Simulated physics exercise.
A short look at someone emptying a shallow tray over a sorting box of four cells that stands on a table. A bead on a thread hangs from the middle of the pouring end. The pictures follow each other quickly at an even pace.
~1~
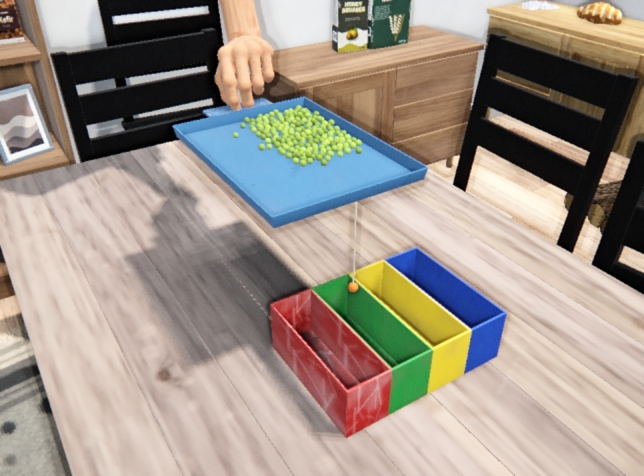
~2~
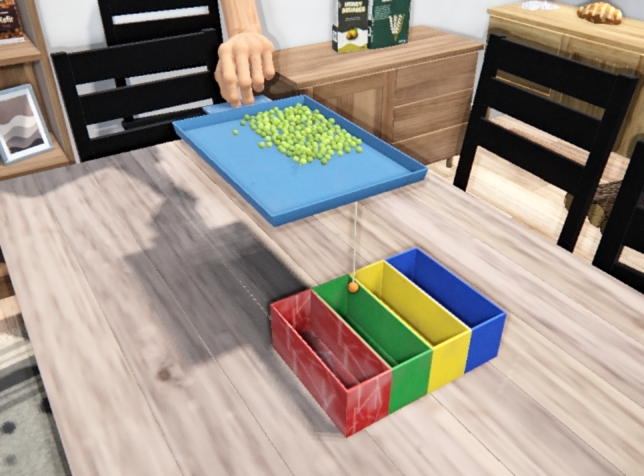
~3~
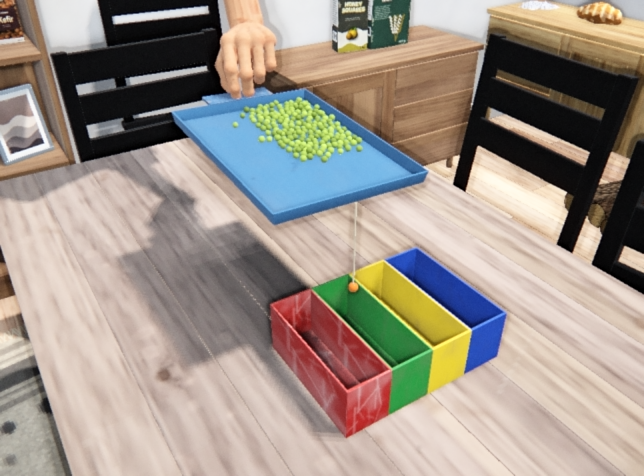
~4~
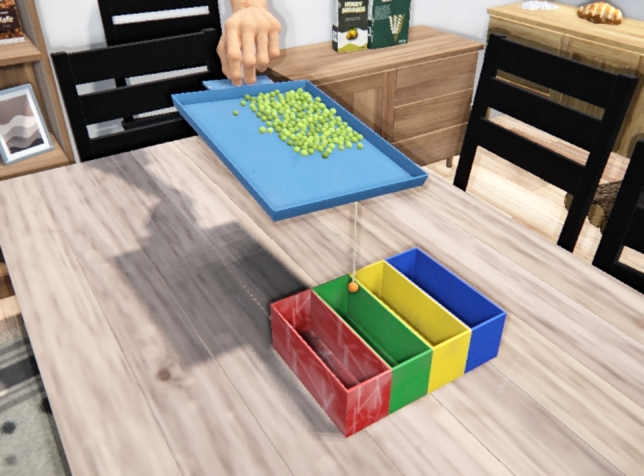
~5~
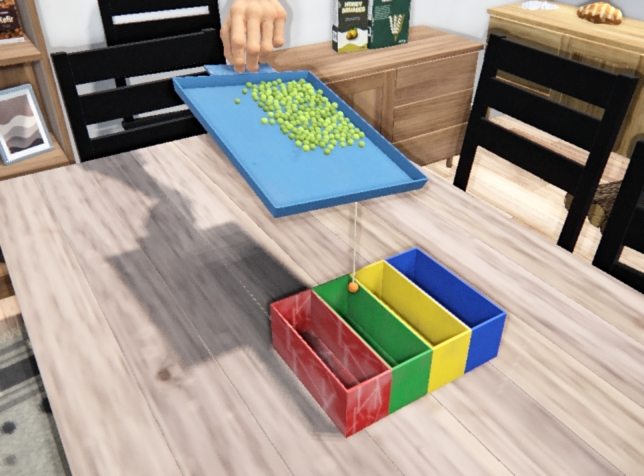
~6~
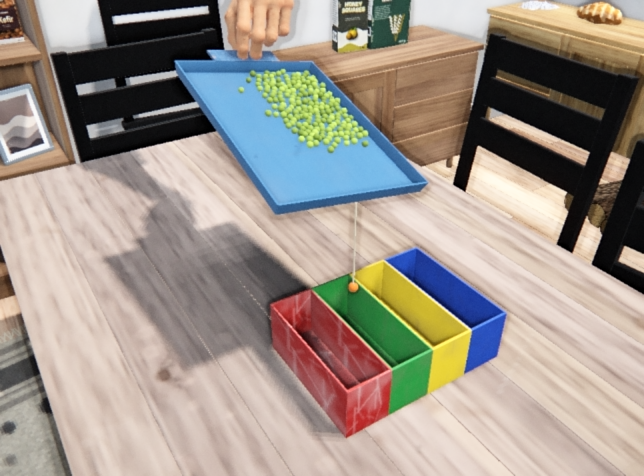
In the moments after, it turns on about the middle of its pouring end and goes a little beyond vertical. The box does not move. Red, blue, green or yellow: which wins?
Fullest: The blue cell.
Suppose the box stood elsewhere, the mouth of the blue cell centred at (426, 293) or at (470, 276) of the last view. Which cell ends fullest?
In turn: That blue cell; that yellow cell.
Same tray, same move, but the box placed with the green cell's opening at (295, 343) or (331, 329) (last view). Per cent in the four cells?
In turn 0 and 60 in a hundred.
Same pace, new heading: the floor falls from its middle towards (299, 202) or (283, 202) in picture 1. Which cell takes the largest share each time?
One: The cell in red. Two: The red one.
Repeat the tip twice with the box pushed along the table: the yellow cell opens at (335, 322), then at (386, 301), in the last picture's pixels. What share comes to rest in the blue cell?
First some 0, then 90 per cent.
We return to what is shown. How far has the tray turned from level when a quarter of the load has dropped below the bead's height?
At about 85°.
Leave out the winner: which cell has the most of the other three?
The runner-up: Yellow.
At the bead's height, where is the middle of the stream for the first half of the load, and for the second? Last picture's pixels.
At about (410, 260), then at (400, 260).
Just after the last frame, tray tipped steeply; almost all on the tray; just a few in the blue cell; about a tenth falling or outside the box.
A moment on, tray tipped right over; roughly a quarter on the tray; roughly half in the blue cell; about a tenth in the yellow cell; about a tenth falling or outside the box.
Further on, tray tipped past a quarter turn; roughly two thirds in the blue cell; roughly a third in the yellow cell; just a few falling or outside the box.
When it is over, tray tipped past a quarter turn; roughly two thirds in the blue cell; roughly a third in the yellow cell; not one in the red cell; not one in the green cell; just a few outside the box.
